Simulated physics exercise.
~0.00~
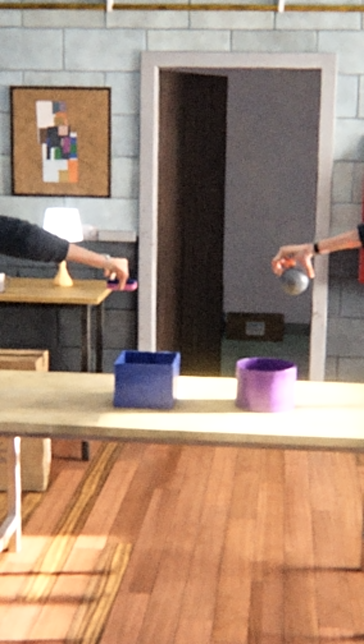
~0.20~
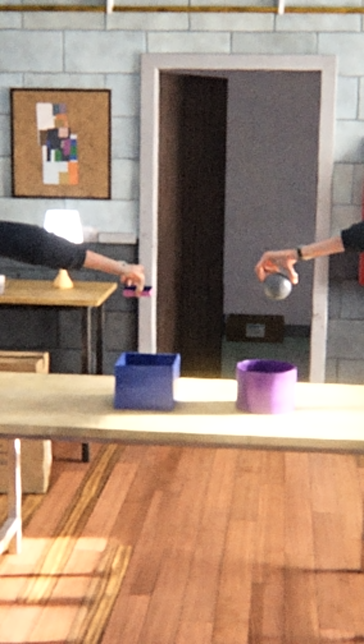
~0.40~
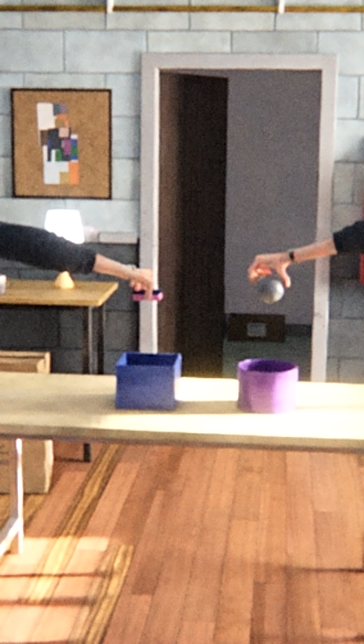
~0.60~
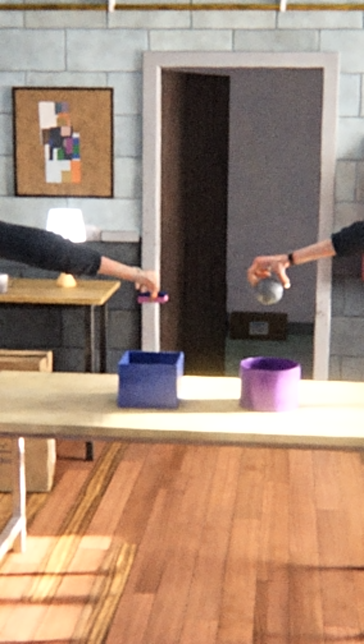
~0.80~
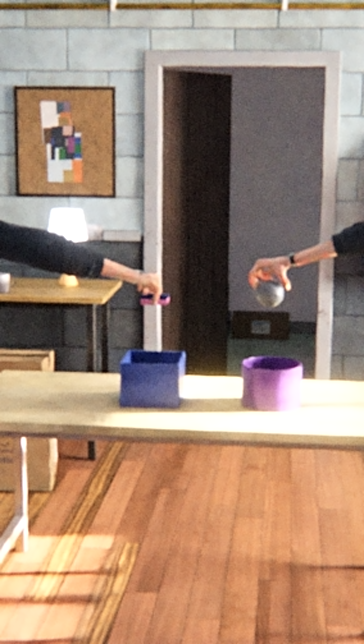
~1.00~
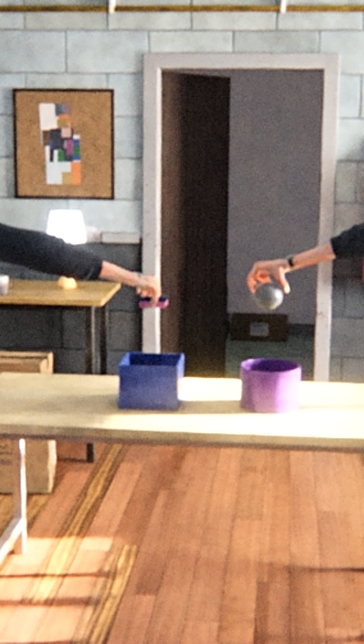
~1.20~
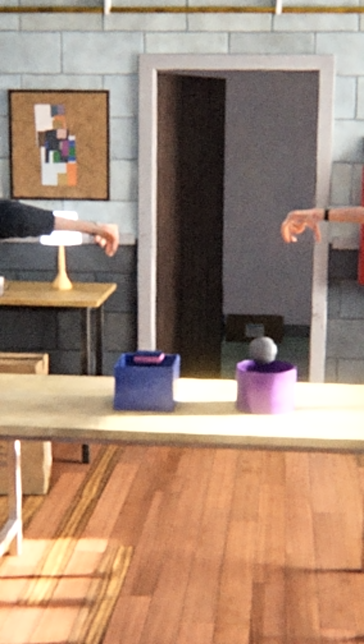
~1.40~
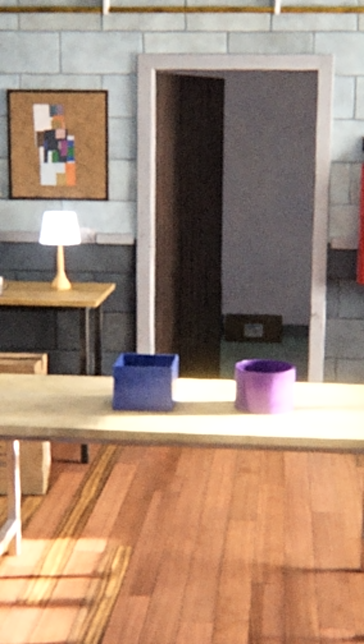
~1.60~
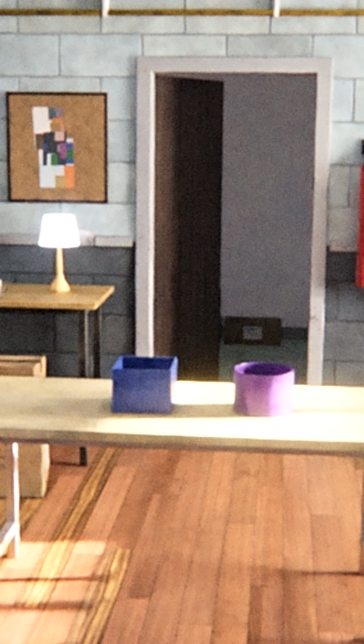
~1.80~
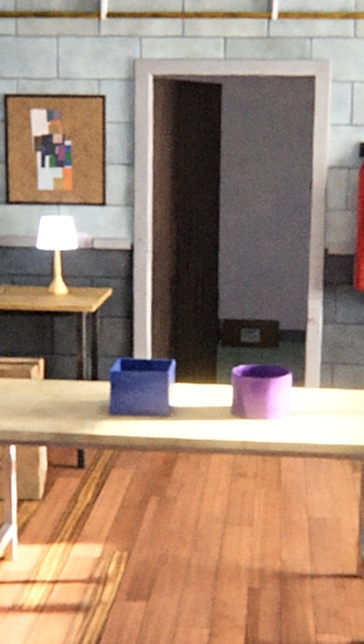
Two hands reached in from either side, holding a pink sponge above a blue box and a grey ball above a purple tub, then let go and drew back as both things dropped into the containers and out of sight.
